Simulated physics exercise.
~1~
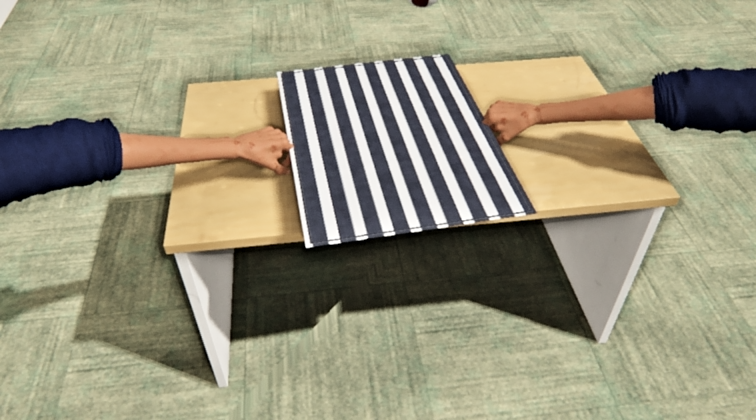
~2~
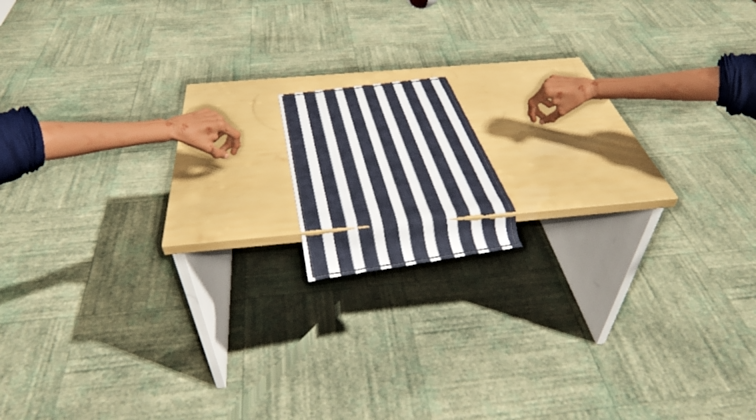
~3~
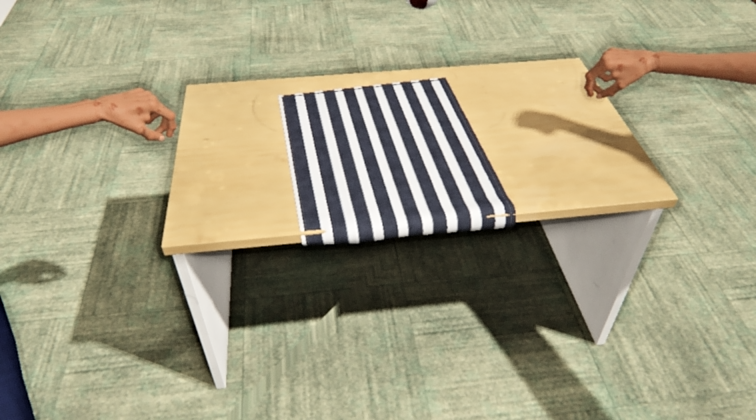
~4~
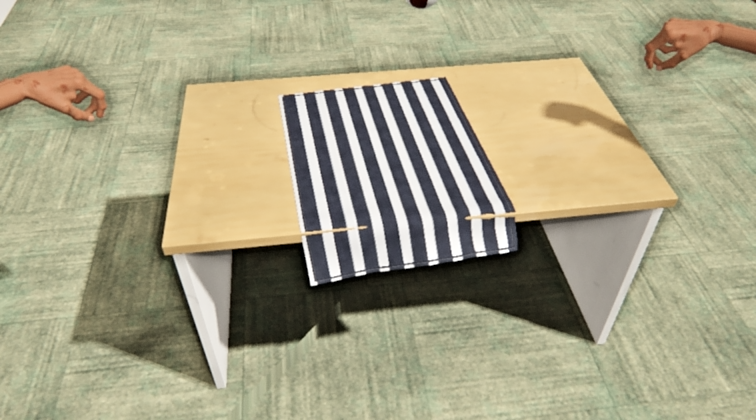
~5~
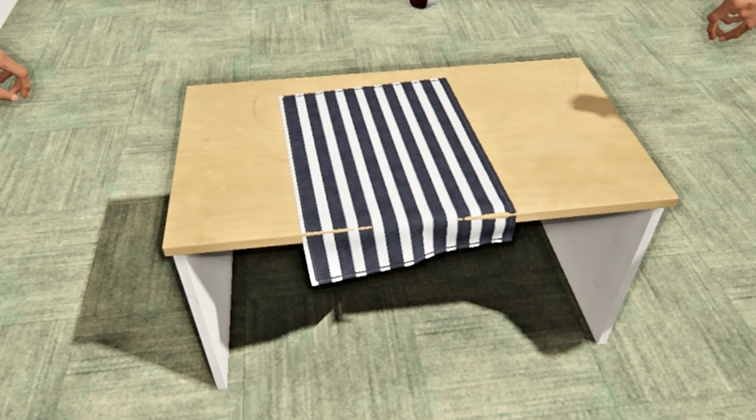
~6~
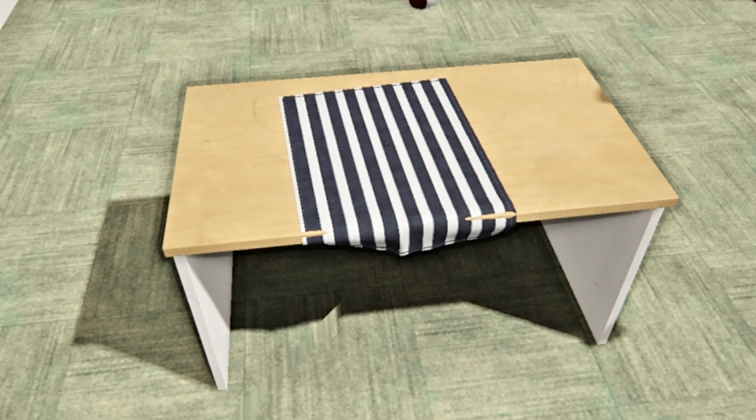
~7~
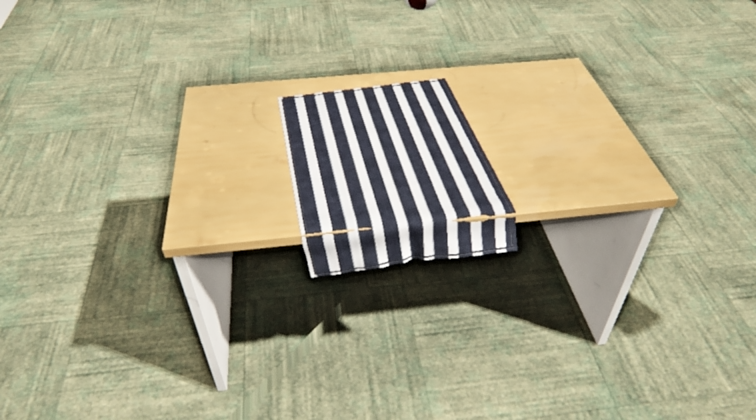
On a green patterned carpet stands a pale wooden desk with light side panels, and two hands hold a navy and white striped pillow case out flat above it, one on each side. The hands let go, and the cloth drops onto the desktop with its near end hanging over the front edge. As the hands draw away to the left and right and leave the view, the overhanging flap swings under and back out several times. The rest lies still on the wood. At the end the pillow case remains on the desk, its short flap draped over the front.
